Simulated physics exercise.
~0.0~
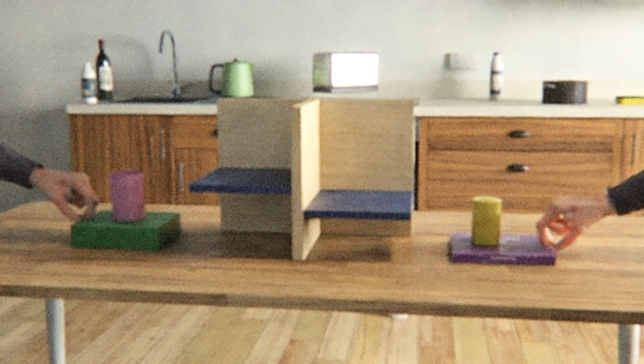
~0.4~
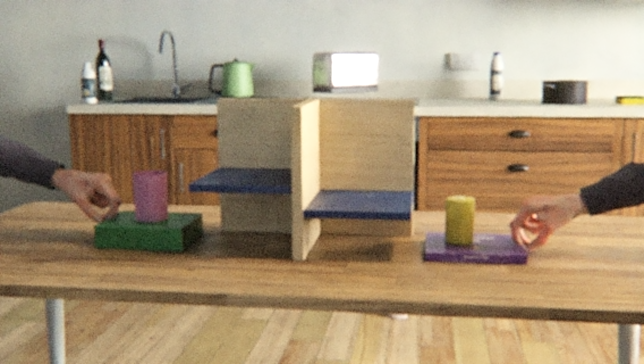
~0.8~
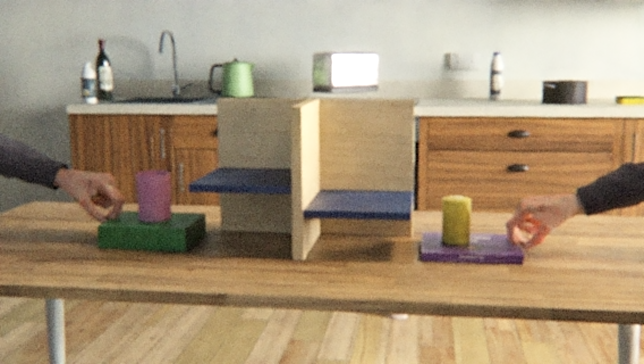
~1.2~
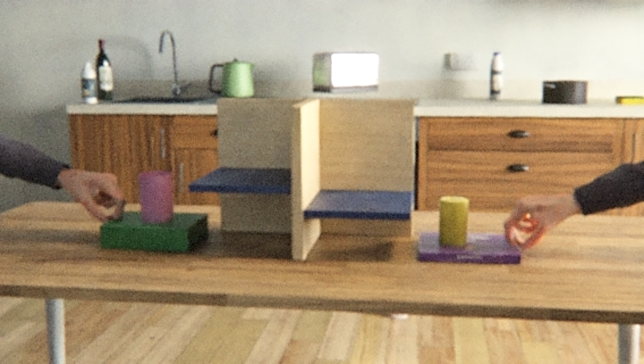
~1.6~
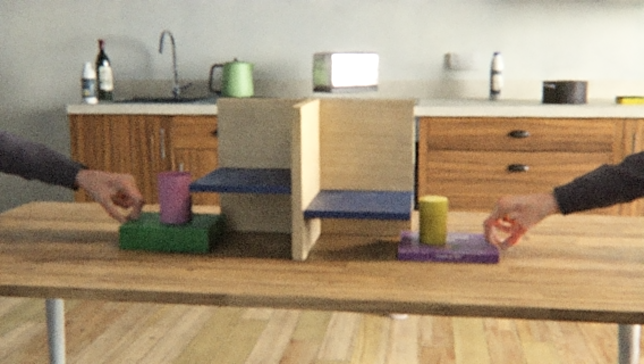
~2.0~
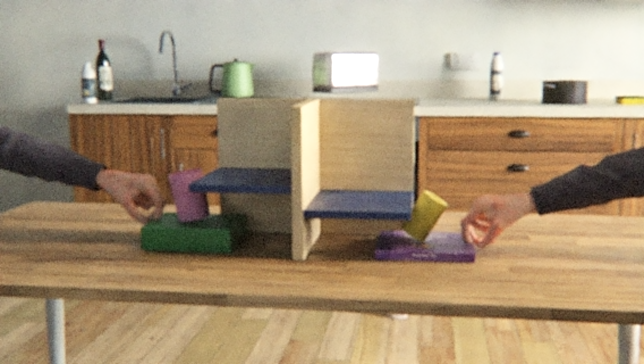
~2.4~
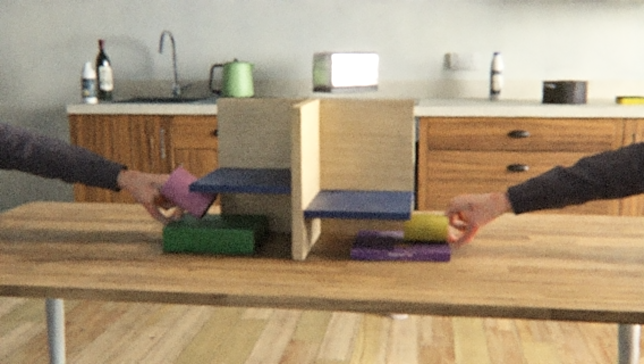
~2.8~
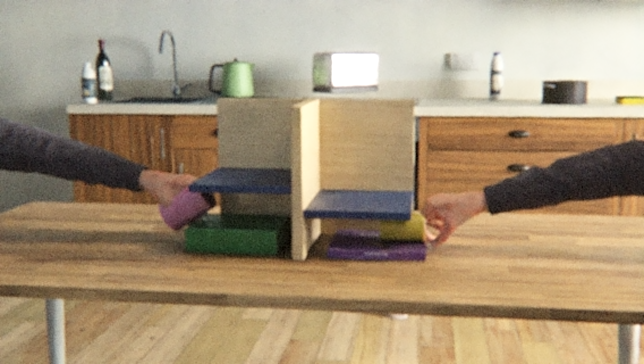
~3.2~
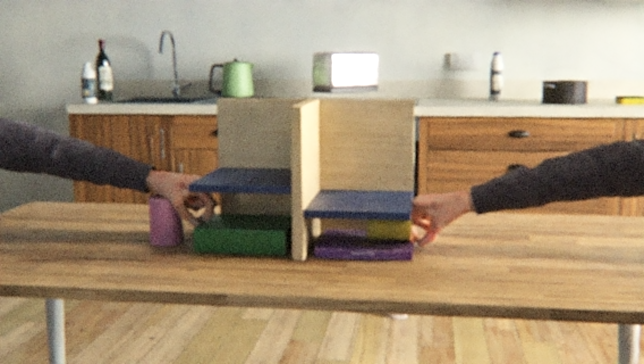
Two hands slid a green tray carrying a pink beaker and a purple packet carrying a yellow candle under a stand's blue shelves; both passengers struck the shelves and tipped, the candle ending on its side and the beaker beside the tray.
